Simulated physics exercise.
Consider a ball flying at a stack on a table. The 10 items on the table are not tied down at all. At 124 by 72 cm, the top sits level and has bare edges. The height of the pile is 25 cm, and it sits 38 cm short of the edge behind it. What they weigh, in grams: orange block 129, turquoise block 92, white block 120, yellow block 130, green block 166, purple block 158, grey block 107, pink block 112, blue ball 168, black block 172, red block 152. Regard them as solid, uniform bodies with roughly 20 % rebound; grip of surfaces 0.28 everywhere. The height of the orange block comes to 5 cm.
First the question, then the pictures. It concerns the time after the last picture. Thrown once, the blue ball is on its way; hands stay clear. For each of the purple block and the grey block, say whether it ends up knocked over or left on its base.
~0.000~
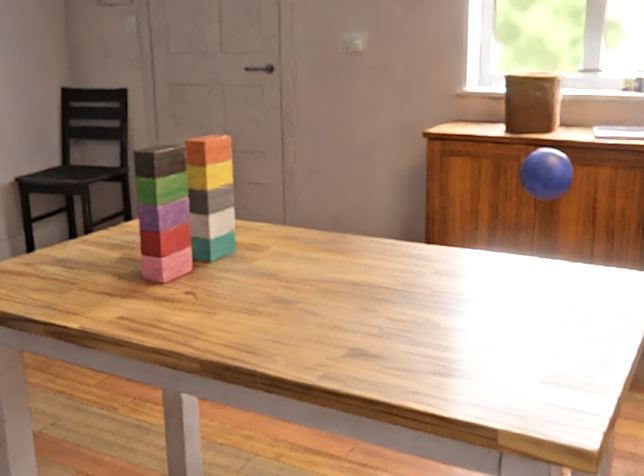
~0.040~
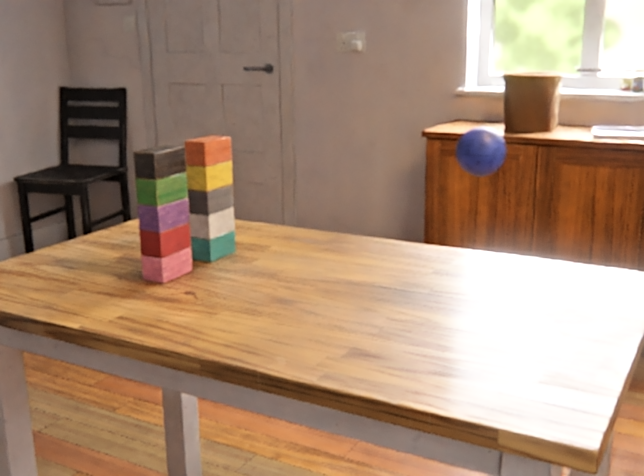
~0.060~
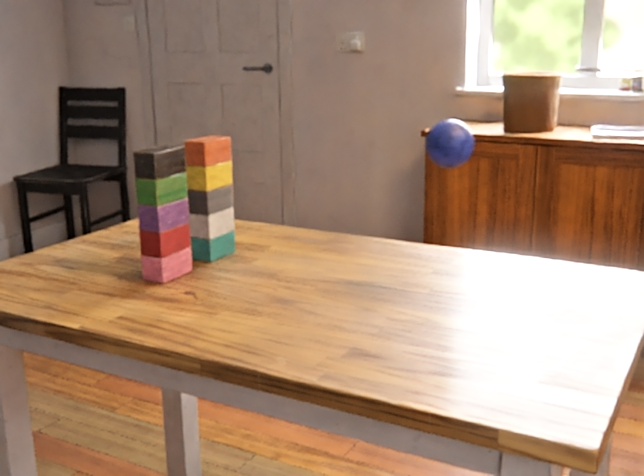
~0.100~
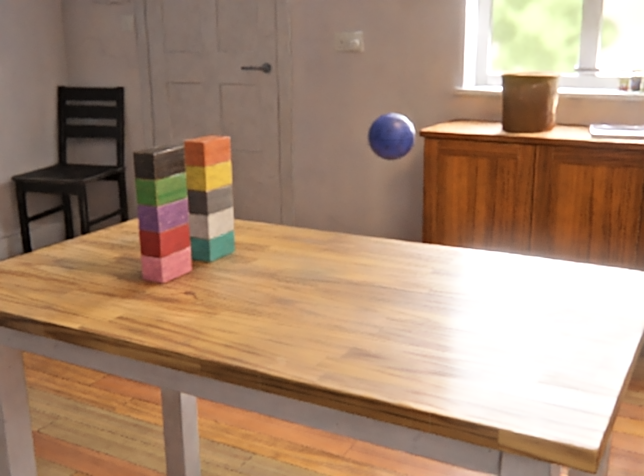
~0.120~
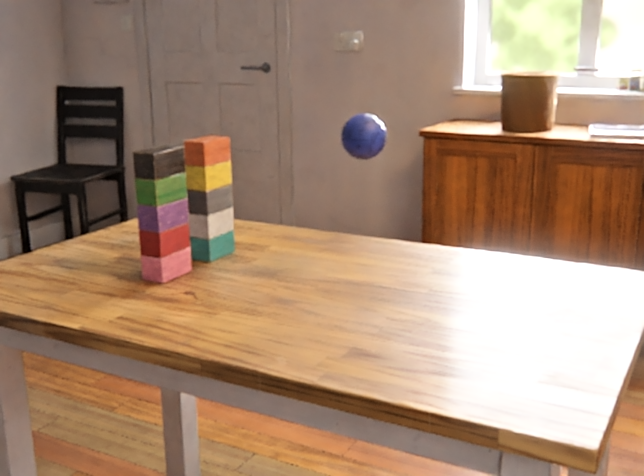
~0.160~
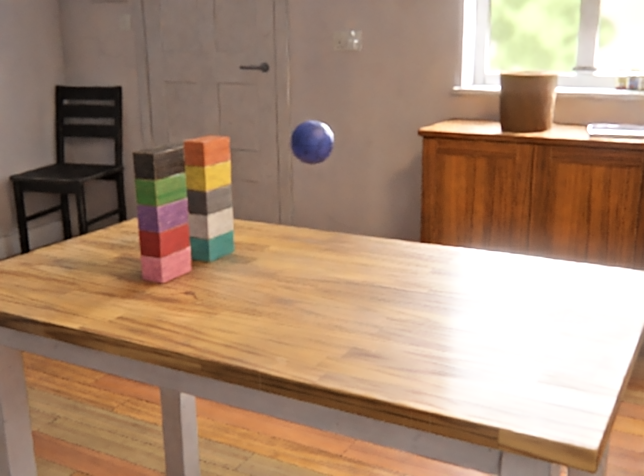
In order: The purple block is left on its base; the grey block is left tipped.
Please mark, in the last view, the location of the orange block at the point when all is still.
It ends up at about (160, 239).
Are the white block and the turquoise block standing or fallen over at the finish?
The white block tips over; the turquoise block is still upright.
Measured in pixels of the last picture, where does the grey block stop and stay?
It finishes at roughly (100, 226).
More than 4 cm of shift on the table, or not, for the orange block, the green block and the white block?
Here is how it goes: The orange block moves off; next, the green block remains near its start; last, the white block moves off.
By 0.46 s, blue ball near (235, 224); grey block on its side near (148, 232); orange block upside down; yellow block upside down.
By 0.56 s, blue ball near (249, 241); yellow block now off the table; grey block on its side near (123, 230); white block on its side.
When it is over (1.1 s), off the table but upright, yellow block; lying over on the table, white block and grey block; not toppled but over 4 cm from the start, orange block; the other 6 within 4 cm of the start. End places, in pixels of the last picture, purple block near (163, 214), grey block near (100, 226).
